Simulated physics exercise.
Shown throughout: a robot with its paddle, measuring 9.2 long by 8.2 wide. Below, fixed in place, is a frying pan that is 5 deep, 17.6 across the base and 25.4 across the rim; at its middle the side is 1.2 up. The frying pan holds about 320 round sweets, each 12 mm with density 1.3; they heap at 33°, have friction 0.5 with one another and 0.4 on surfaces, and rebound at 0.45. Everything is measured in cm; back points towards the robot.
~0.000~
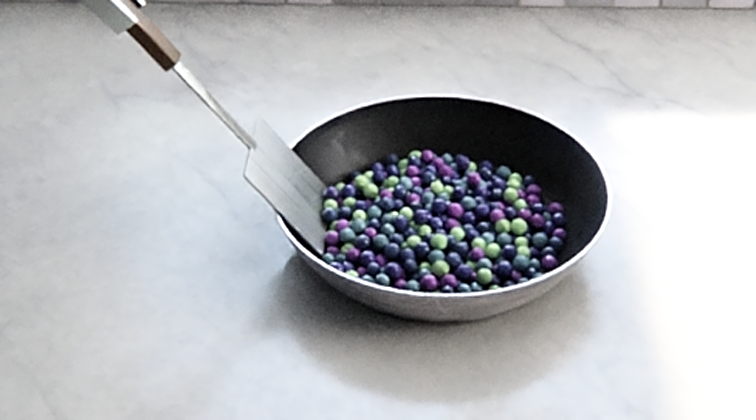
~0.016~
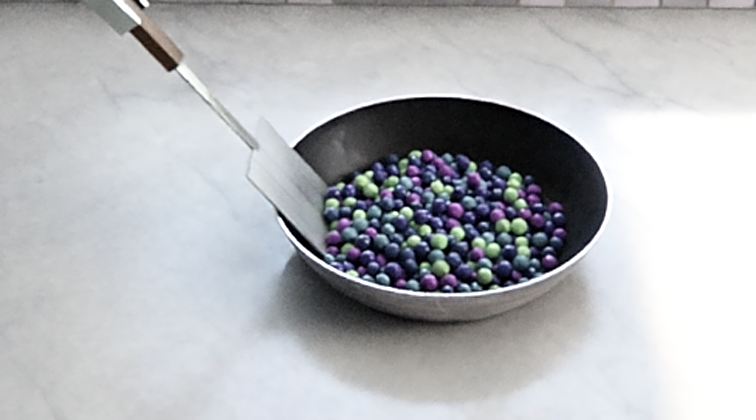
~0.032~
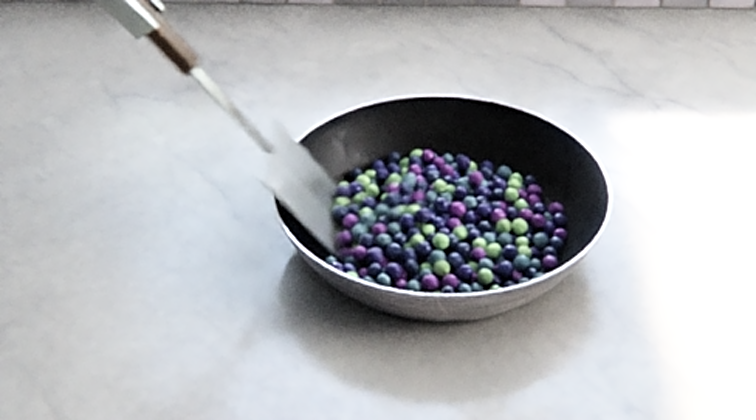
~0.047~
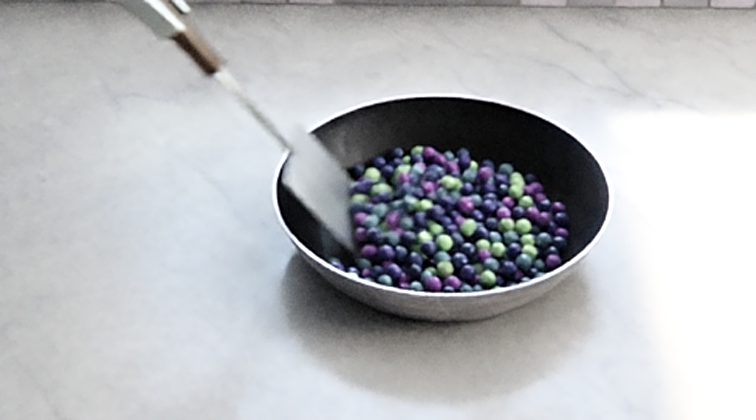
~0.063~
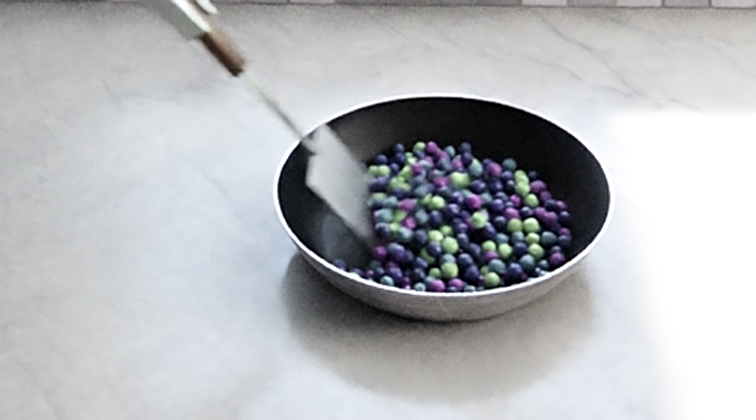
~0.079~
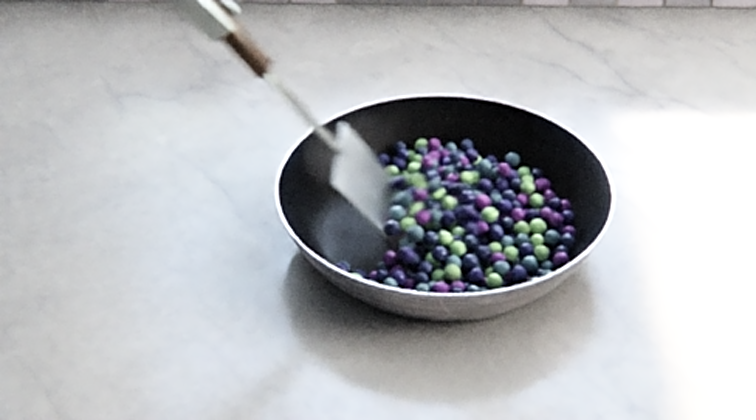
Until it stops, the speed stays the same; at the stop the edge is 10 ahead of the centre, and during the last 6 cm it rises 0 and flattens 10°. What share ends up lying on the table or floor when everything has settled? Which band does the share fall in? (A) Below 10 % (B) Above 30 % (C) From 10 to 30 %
The answer is B.
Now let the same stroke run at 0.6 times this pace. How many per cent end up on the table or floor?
20 %.
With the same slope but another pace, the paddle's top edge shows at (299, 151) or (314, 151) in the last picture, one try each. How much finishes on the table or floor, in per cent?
Estimates: About 15 %, about 25 %.
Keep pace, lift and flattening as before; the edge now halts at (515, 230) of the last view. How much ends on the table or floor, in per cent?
Roughly 0 per cent, I'd say.
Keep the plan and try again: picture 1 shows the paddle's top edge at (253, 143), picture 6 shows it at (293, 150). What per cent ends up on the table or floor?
Around 10 per cent finishes on the table or floor.
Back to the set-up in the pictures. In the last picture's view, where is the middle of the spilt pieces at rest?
(735, 244), roughly.
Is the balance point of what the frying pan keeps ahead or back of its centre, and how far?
Offset forward: Around 2.5 cm.
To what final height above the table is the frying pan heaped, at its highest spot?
It reaches about 4.0 cm.
After 0.12 s, sloping 54°, highest piece 6 above the table; 321 in the frying pan.
After 0.16 s, sloping 51°, highest piece 7 above the table; 321 in the frying pan.
After 0.38 s, sloping 44°, highest piece 15 above the table; 196 in the frying pan, 36 on the table or floor, 89 on the blade or in flight.
After 1.43 s, sloping 44°, highest piece 4 above the table; 196 in the frying pan, 125 on the table or floor.
At rest, 196 in the frying pan, 125 on the table or floor. That is 39 % on the table or floor.
